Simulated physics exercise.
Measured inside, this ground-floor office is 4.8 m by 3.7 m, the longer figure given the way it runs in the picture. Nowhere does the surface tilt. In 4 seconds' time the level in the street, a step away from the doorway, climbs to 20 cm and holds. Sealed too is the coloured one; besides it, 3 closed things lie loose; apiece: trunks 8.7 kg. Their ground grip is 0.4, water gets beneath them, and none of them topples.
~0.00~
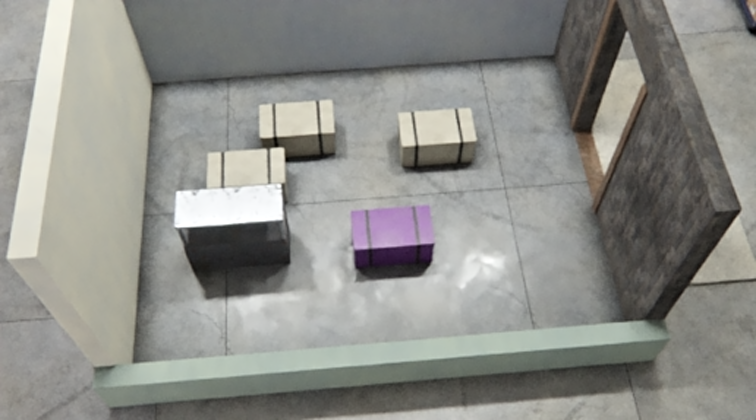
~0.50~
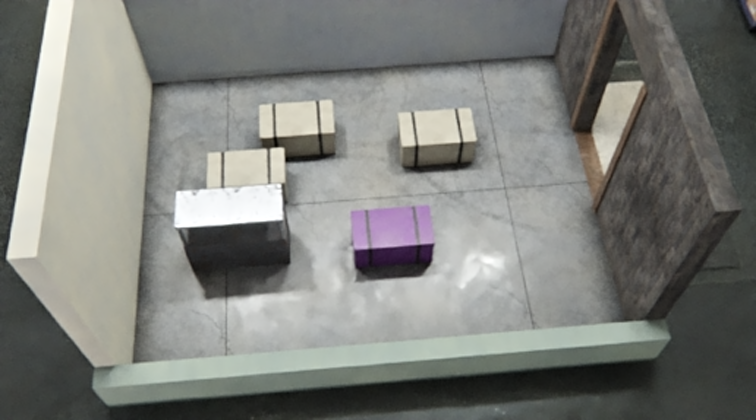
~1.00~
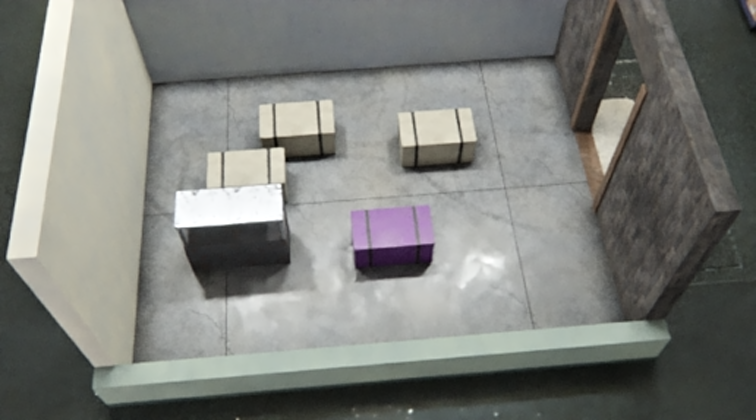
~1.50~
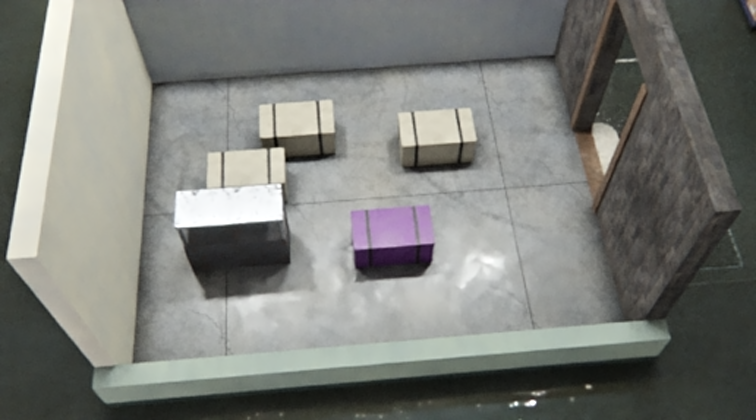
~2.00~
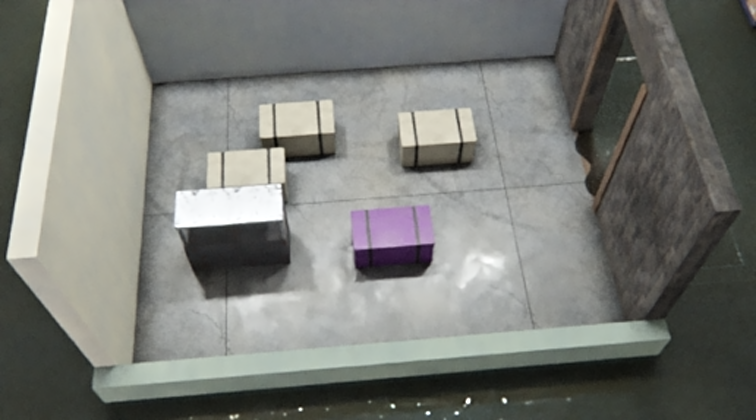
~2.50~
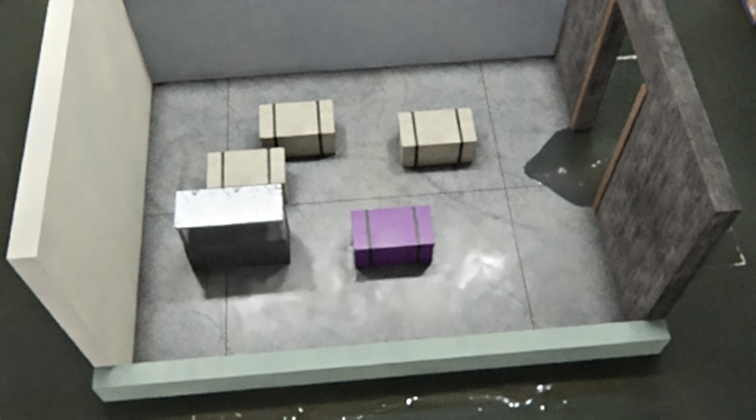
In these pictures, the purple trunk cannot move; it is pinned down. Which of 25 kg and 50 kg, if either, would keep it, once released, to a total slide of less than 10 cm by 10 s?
25 kg already does.
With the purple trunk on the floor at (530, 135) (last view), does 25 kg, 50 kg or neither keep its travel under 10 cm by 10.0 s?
Just the heavier works.
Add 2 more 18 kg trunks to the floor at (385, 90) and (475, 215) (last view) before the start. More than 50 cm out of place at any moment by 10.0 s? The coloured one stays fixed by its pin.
Results: Threshold exceeded; threshold not reached.
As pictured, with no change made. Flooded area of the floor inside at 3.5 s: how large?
Somewhere around 2.5 m2, roughly.
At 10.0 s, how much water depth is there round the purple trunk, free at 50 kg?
Close to 5 cm deep.
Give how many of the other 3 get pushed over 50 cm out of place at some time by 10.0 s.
That adds up to 3.
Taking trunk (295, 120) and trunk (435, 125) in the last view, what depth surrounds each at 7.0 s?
Around 4 cm and 5 cm.
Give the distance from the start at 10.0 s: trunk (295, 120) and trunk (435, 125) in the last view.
140 cm and 200 cm respectively.
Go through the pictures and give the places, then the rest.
The purple trunk at (392, 227), on the bottom; 0.0 m2 under water; 0 of 4 have shifted, in the first picture.
The purple trunk at (392, 227), on the bottom; 0.0 m2 under water; 0 of 4 have shifted, in the second picture.
The purple trunk at (392, 227) rests on the ground; water covers 0.0 m2; 0 of 4 have shifted, in the third picture.
The purple trunk at (392, 227) rests on the ground; water covers 0.0 m2; 0 of 4 have shifted, in the fourth picture.
The purple trunk at (392, 227), on the bottom; 0.0 m2 under water; 0 of 4 have shifted, in the fifth picture.
The purple trunk at (392, 227), on the bottom; 0.4 m2 under water; 0 of 4 have shifted, in the sixth picture.
After 3.5 s the purple trunk would be 0 cm from its start with 25 kg and 0 cm from its start with 50 kg; 0 cm of water round it then.
After 4.5 s the purple trunk would be 0 cm from its start with 25 kg and 0 cm from its start with 50 kg; 3 cm of water round it then.
After 7.0 s the purple trunk would be 0 cm from its start with 25 kg and 0 cm from its start with 50 kg; 4 cm of water round it then.
After 10.0 s the purple trunk would be 0 cm from its start with 25 kg and 0 cm from its start with 50 kg; 5 cm of water round it then.
